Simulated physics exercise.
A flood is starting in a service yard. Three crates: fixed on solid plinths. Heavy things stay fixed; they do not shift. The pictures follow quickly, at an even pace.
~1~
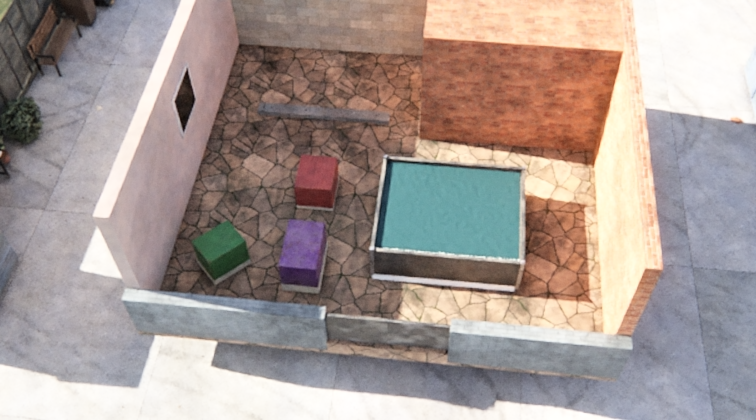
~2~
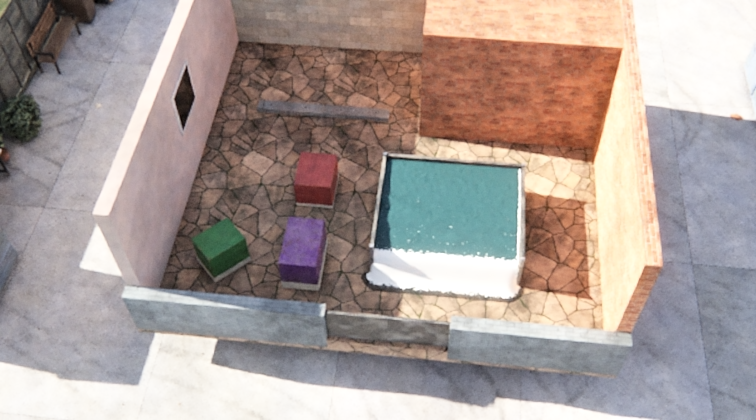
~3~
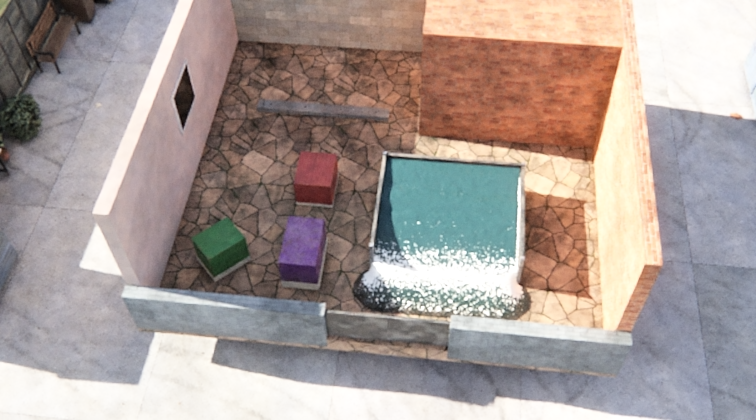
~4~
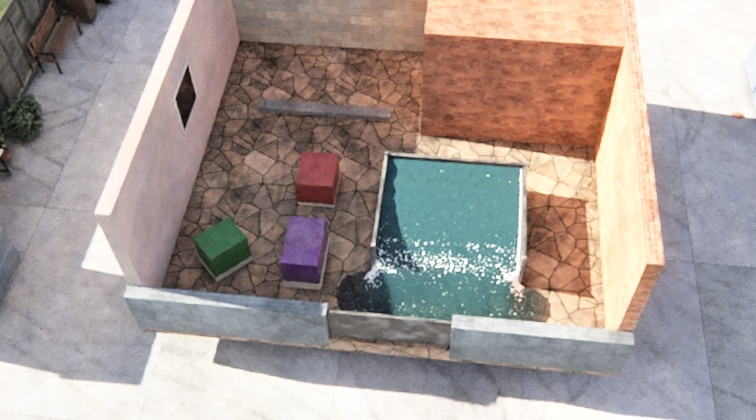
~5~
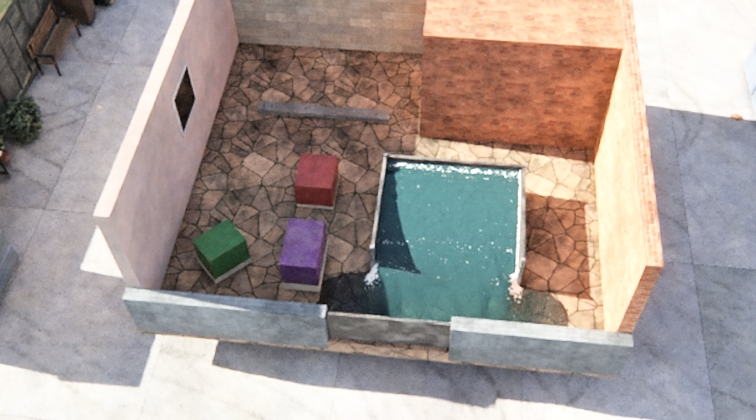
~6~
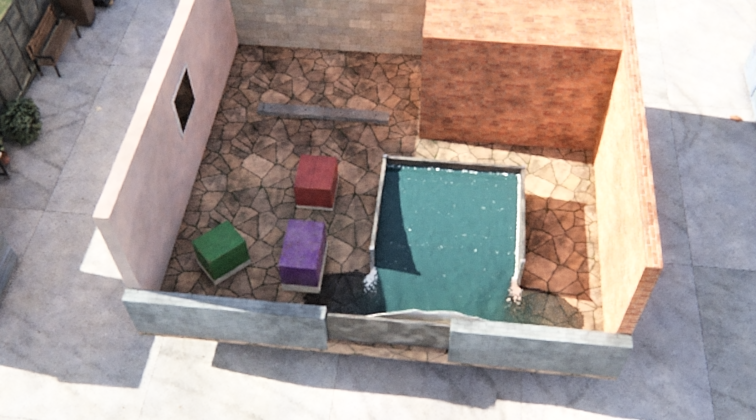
Water burst out of the near side of a big tank in a walled yard, foaming white, then spread across the stone floor toward the low front wall, while the red, green and purple crates stayed put.
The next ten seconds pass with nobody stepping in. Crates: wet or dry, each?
Red crate wet, green crate wet, purple crate wet.
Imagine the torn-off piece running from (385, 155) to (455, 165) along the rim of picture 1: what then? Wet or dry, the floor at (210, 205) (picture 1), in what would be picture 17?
Looking at that point, I'd call it parched.
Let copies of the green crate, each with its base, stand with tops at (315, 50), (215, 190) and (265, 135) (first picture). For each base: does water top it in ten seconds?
Listed order: Unflooded / flooded / flooded.
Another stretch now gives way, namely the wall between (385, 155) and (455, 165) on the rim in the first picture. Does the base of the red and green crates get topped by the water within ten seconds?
The red crate is flooded, the green crate is flooded.
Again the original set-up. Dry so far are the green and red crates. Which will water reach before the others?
First to get wet: The crate marked green.
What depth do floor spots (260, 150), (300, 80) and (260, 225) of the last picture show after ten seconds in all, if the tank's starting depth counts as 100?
Roughly 14, 2 and 16 per cent, in turn.
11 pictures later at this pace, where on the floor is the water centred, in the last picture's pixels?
I'd place it roughly at (435, 287).
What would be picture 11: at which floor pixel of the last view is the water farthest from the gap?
The front tops out at about (205, 318).
A moment on, water covers 20 % of the floor; the red crate not reached, the green crate not reached, the purple crate water round its plinth.
Next, water covers 30 % of the floor; the red crate not reached, the green crate water round its plinth, the purple crate water round its plinth.
Then, water covers 60 % of the floor; the red crate water round its plinth, the green crate water round its plinth, the purple crate water round its plinth.
Later, water covers 90 % of the floor; the red crate water round its plinth, the green crate water round its plinth, the purple crate water round its plinth.
In the end, water covers 100 % of the floor; the red crate was topped, the green crate was topped, the purple crate was topped.
